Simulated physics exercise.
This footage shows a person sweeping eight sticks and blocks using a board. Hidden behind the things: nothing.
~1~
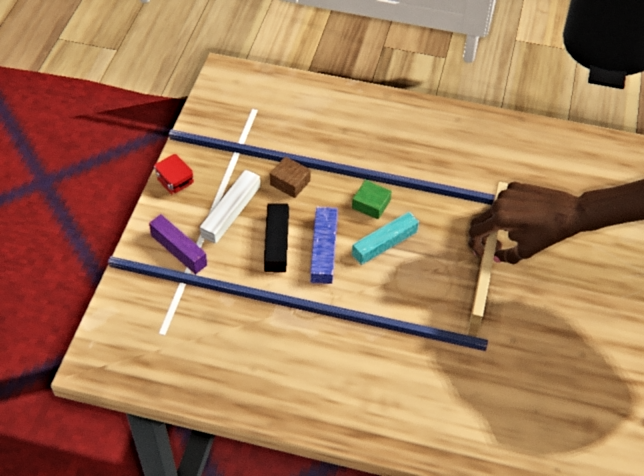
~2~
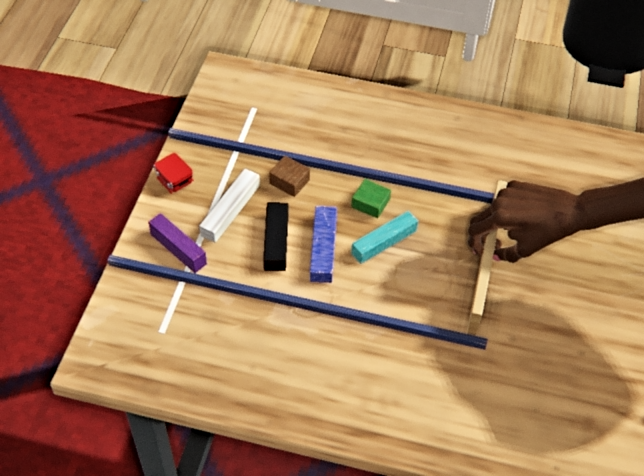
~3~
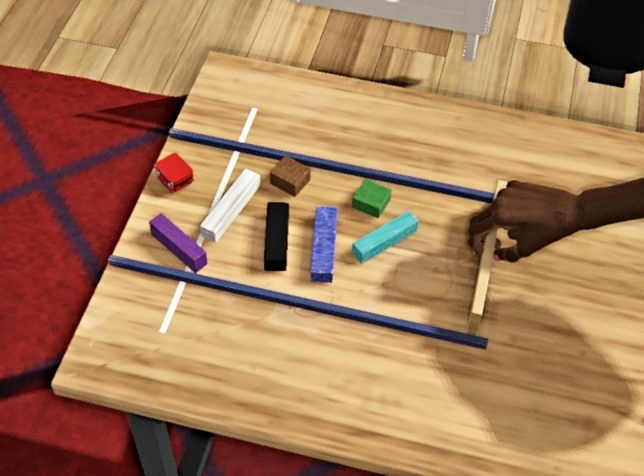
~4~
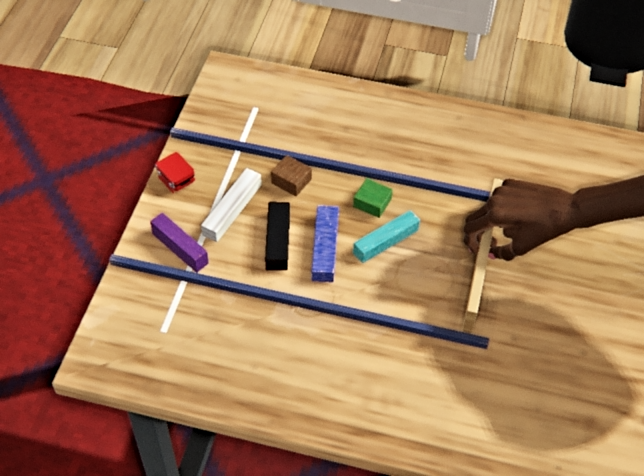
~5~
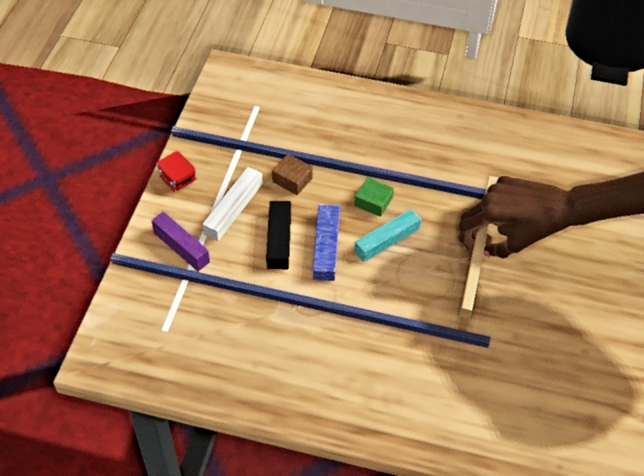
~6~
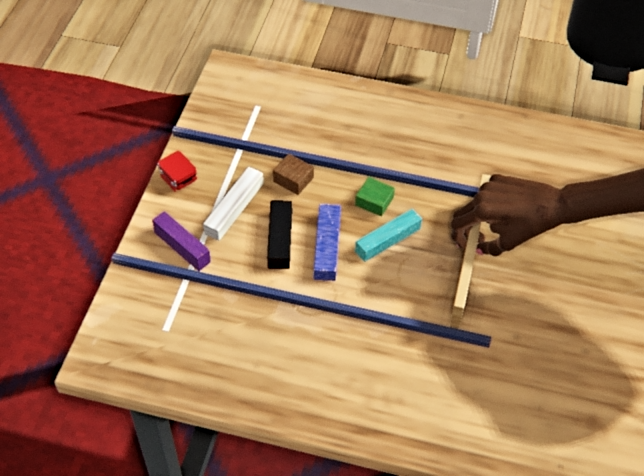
Hand sliding a wooden board slightly left between two blue rails, while colourful sticks and blocks lie still on a table.
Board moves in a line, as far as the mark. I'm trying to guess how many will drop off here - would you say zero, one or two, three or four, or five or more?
I'd say one or two.
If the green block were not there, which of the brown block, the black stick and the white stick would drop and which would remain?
Brown block still up, black stick still up, white stick still up.
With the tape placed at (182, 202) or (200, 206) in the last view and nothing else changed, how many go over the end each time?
Counts: 4, 2.
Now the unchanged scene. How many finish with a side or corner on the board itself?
It touches 3.
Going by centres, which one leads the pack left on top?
White stick.
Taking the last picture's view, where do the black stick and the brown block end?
Final spots - black stick (163, 209), brown block (184, 148).
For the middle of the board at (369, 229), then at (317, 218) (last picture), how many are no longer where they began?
The first number is 2, the next one 5.
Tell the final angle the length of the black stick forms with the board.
Roughly 0° out of line.
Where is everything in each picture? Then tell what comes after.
The first frame shows red case (175, 175); purple bar (178, 244); white stick (231, 206); board (488, 258); tape (213, 212).
The second frame shows purple bar (178, 243); turquoise bar (385, 237).
The third frame shows white stick (231, 205); green block (372, 198).
The fourth frame shows red case (176, 173); board (483, 254).
The fifth frame shows purple bar (181, 241); black stick (279, 235).
The sixth frame shows red case (178, 172); purple bar (181, 241); white stick (234, 203); board (471, 250); tape (216, 209).
A little later, none off yet; red case at rest near (178, 172); purple bar at rest near (181, 241); white stick at rest near (234, 203).
Next, none off yet; red case at rest near (178, 172); purple bar at rest near (181, 241); white stick moving near (229, 203).
When it is over, the number that fall off is one or two; down, red case.
